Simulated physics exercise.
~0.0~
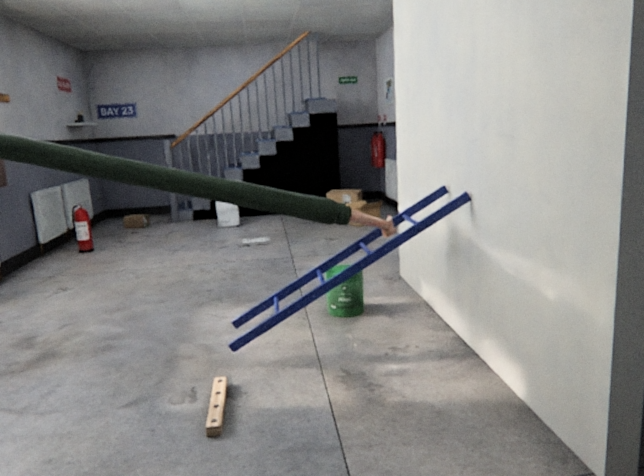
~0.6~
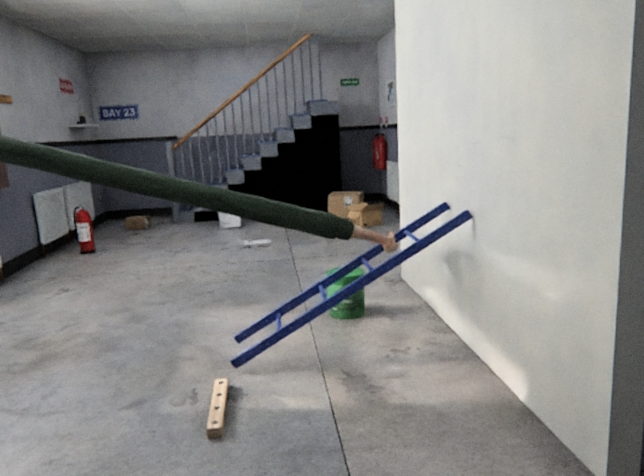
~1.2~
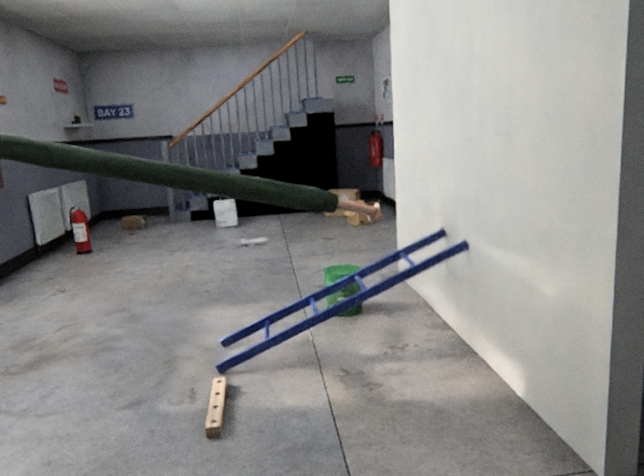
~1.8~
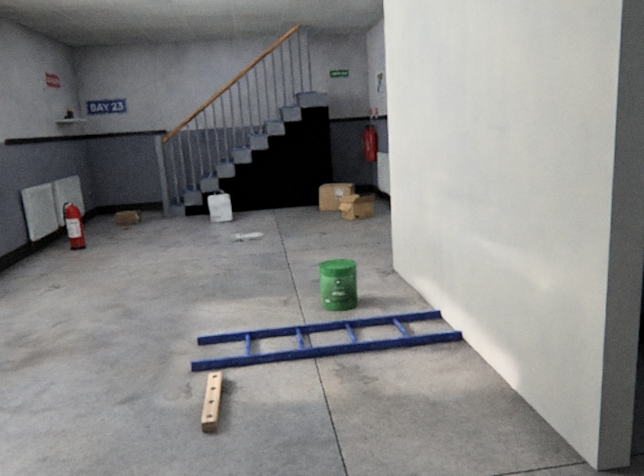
In a grey room with a concrete floor, a staircase rises at the back beside stacked cardboard boxes, and a pale wall stands on the right. A hand at the end of a long green sleeve reaches in from the left, holding a blue, ladder-like gate at a slant against the wall. The hand lets go and draws back as the gate starts to slip down. Its top slides down the wall while its lower end shifts left. It ends lying flat on the floor, between an unmoved green pail and a strip of wood.
